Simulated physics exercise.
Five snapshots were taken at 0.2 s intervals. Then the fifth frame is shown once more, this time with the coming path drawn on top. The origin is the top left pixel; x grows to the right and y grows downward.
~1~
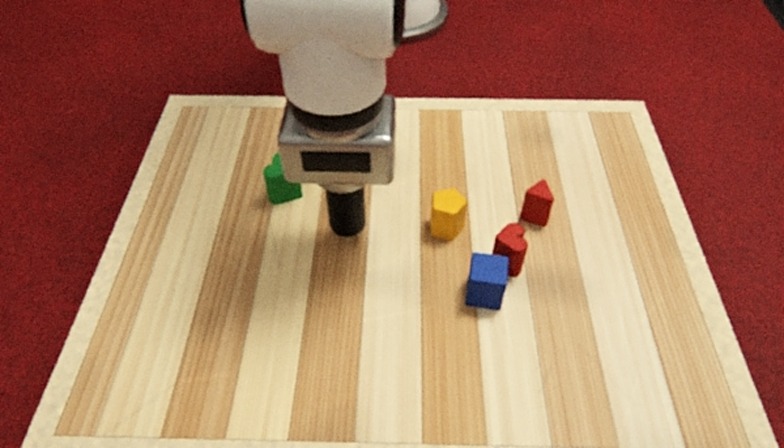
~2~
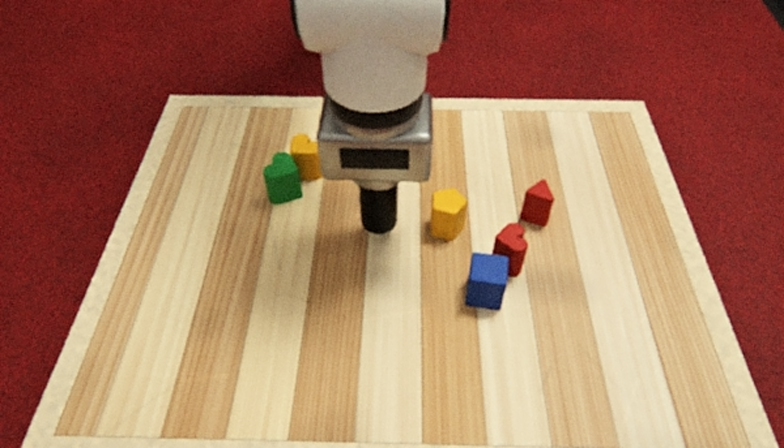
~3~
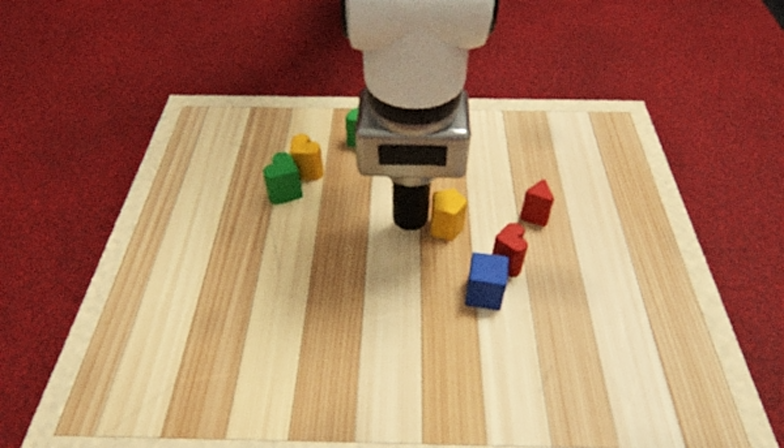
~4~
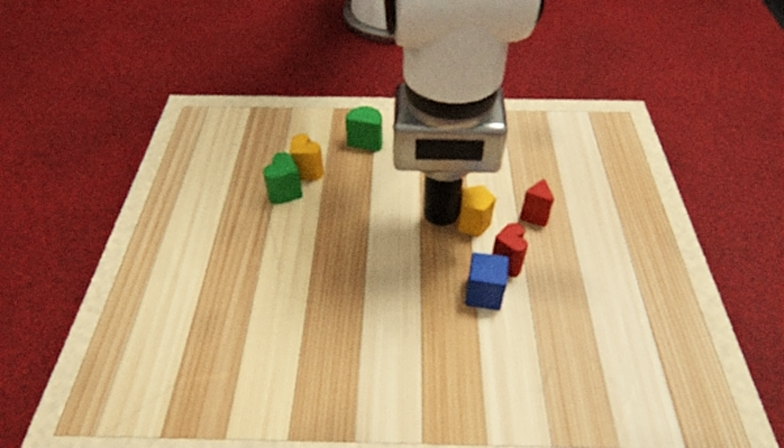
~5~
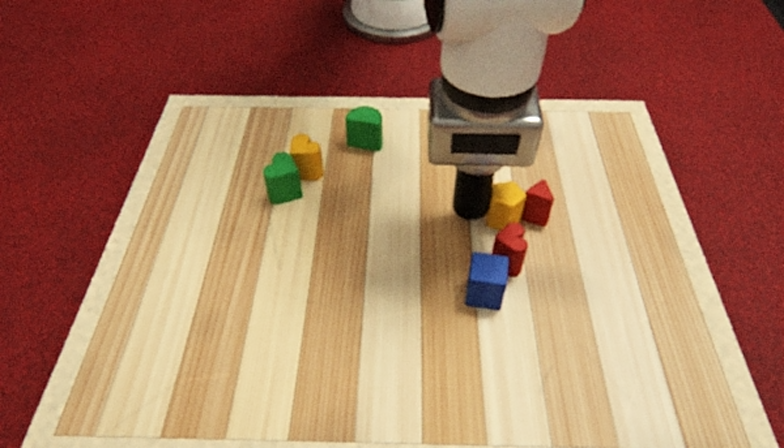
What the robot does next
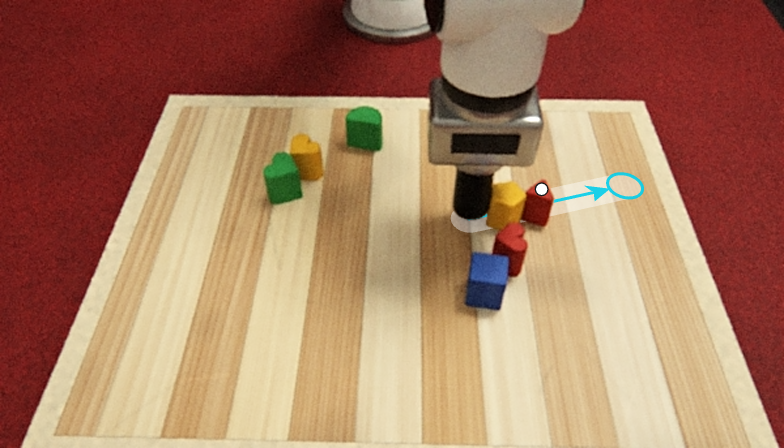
A robot arm moves right across a striped board and pushes a yellow block rightward.
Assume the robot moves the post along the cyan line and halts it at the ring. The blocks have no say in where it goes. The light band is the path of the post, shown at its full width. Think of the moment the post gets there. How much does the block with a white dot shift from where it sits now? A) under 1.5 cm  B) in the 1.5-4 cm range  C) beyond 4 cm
My pick is C.
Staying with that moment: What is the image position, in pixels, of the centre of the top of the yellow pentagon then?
I expect it at (584, 196).
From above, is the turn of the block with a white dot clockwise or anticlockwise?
Overhead view: Anti-clockwise.
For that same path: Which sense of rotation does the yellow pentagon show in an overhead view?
Rotates clockwise.
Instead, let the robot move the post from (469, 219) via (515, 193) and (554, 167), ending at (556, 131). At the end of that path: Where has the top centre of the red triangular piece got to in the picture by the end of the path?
In the picture, that point is around (569, 190).
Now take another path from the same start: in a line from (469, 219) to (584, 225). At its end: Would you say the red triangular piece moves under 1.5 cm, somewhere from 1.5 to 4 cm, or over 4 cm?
It slides well over 4 cm.
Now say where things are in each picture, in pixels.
The first frame shows post's lower end at (348, 223); yellow pentagon at (449, 200); red heart at (513, 236); red triangular piece at (542, 189).
The second frame shows post at (379, 221); blocks still.
The third frame shows post at (410, 217); blocks still.
The fourth frame shows post at (441, 212); yellow pentagon at (477, 196).
The fifth frame shows post at (470, 207); yellow pentagon at (508, 192); red heart at (513, 236); red triangular piece at (542, 189).
Drawn move, straight from (469, 219) to (625, 186); the dot is on the red triangular piece.
What follows on the original path. One third of the way, post at (526, 196); yellow pentagon at (562, 193), turned 20° clockwise; red triangular piece at (585, 185), turned 60° anticlockwise.
Two thirds of the way, post at (579, 184); yellow pentagon at (584, 196), turned 65° clockwise; red triangular piece at (605, 188), turned 85° anticlockwise.
At the end, post at (630, 173); yellow pentagon at (584, 196), turned 65° clockwise; red heart still; red triangular piece at (605, 188), turned 85° anticlockwise.
